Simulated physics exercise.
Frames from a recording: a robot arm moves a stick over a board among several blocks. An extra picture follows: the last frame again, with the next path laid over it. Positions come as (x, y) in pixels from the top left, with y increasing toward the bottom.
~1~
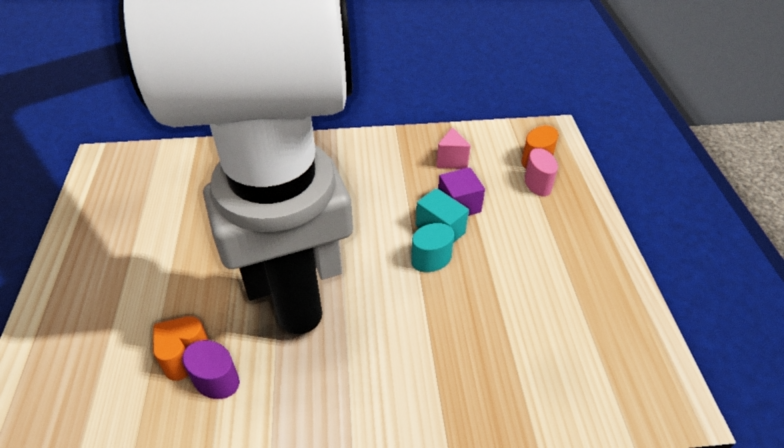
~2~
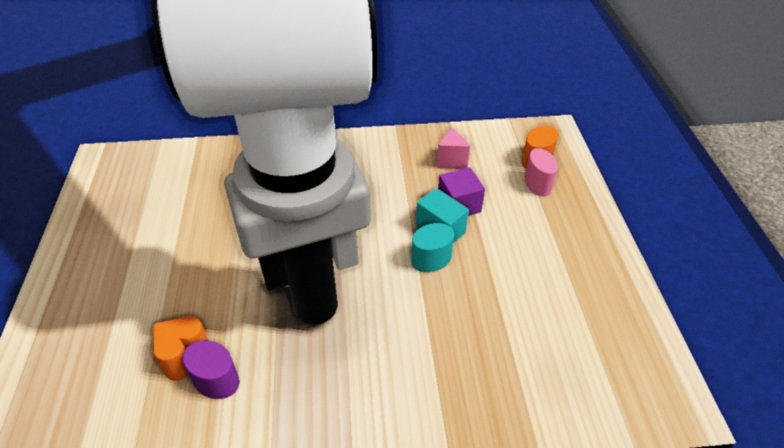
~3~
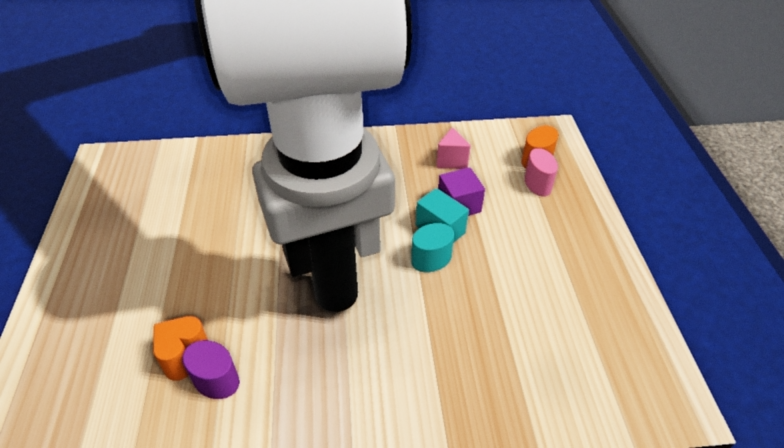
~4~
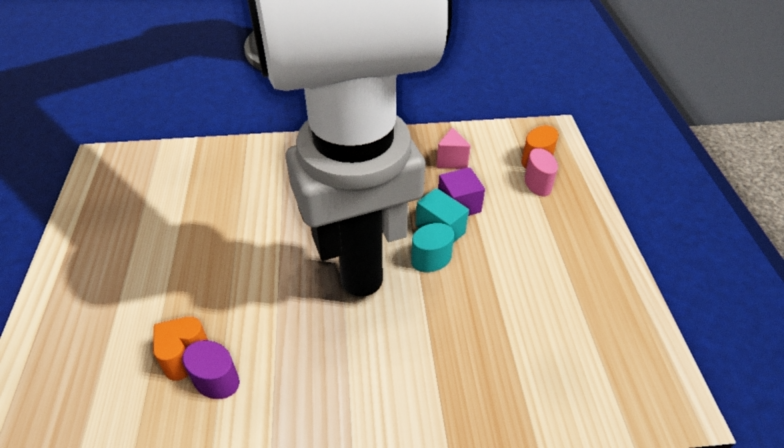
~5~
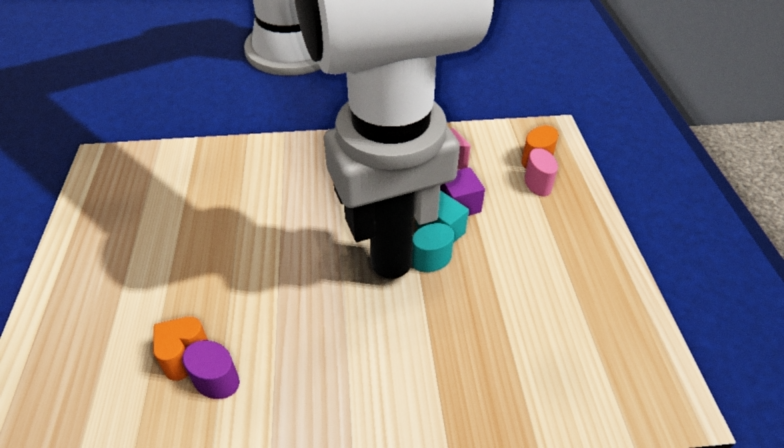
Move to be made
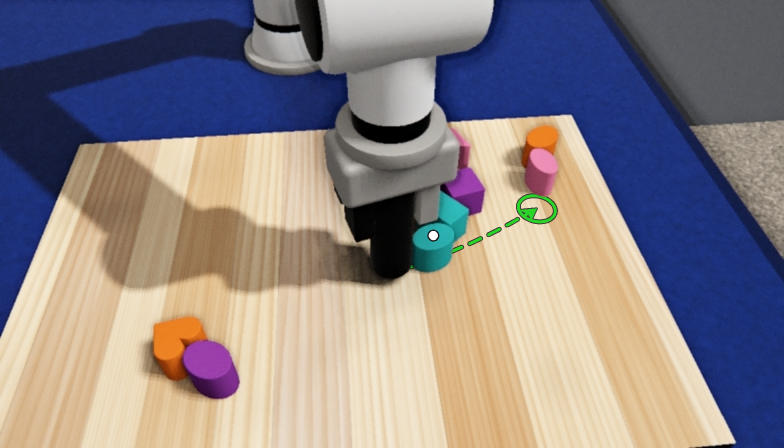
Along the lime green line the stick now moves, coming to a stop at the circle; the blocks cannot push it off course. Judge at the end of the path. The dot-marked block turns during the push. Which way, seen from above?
Looking down, it rotates clockwise.
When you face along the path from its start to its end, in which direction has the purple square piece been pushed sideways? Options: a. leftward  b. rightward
a
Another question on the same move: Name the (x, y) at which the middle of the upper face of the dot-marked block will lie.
For the centre of its top, I'd go with (550, 217).
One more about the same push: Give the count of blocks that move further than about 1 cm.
The answer is three or more blocks, counting only moves over 1 cm.
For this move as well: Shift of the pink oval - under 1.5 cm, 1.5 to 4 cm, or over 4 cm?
The pink oval moves under 1.5 cm.
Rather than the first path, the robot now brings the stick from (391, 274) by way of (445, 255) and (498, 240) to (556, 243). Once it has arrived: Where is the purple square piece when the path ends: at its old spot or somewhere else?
It travels a centimetre or more.
The line goes from (391, 274) over (446, 254) and (494, 232) to (537, 208); the dot is on the turquoise oval.
What follows on the original path. One third of the way, stick (447, 244); turquoise oval (490, 226), turned 30° clockwise; turquoise rectangle (452, 204), turned 50° anticlockwise; purple square piece (462, 179).
Two thirds of the way, stick (497, 222); turquoise oval (537, 220), turned 100° clockwise; turquoise rectangle (462, 194), turned 75° anticlockwise; purple square piece (461, 168).
At the end, stick (539, 199); turquoise oval (550, 217), turned 150° clockwise; turquoise rectangle (462, 194), turned 70° anticlockwise; purple square piece (461, 168); pink oval unmoved.
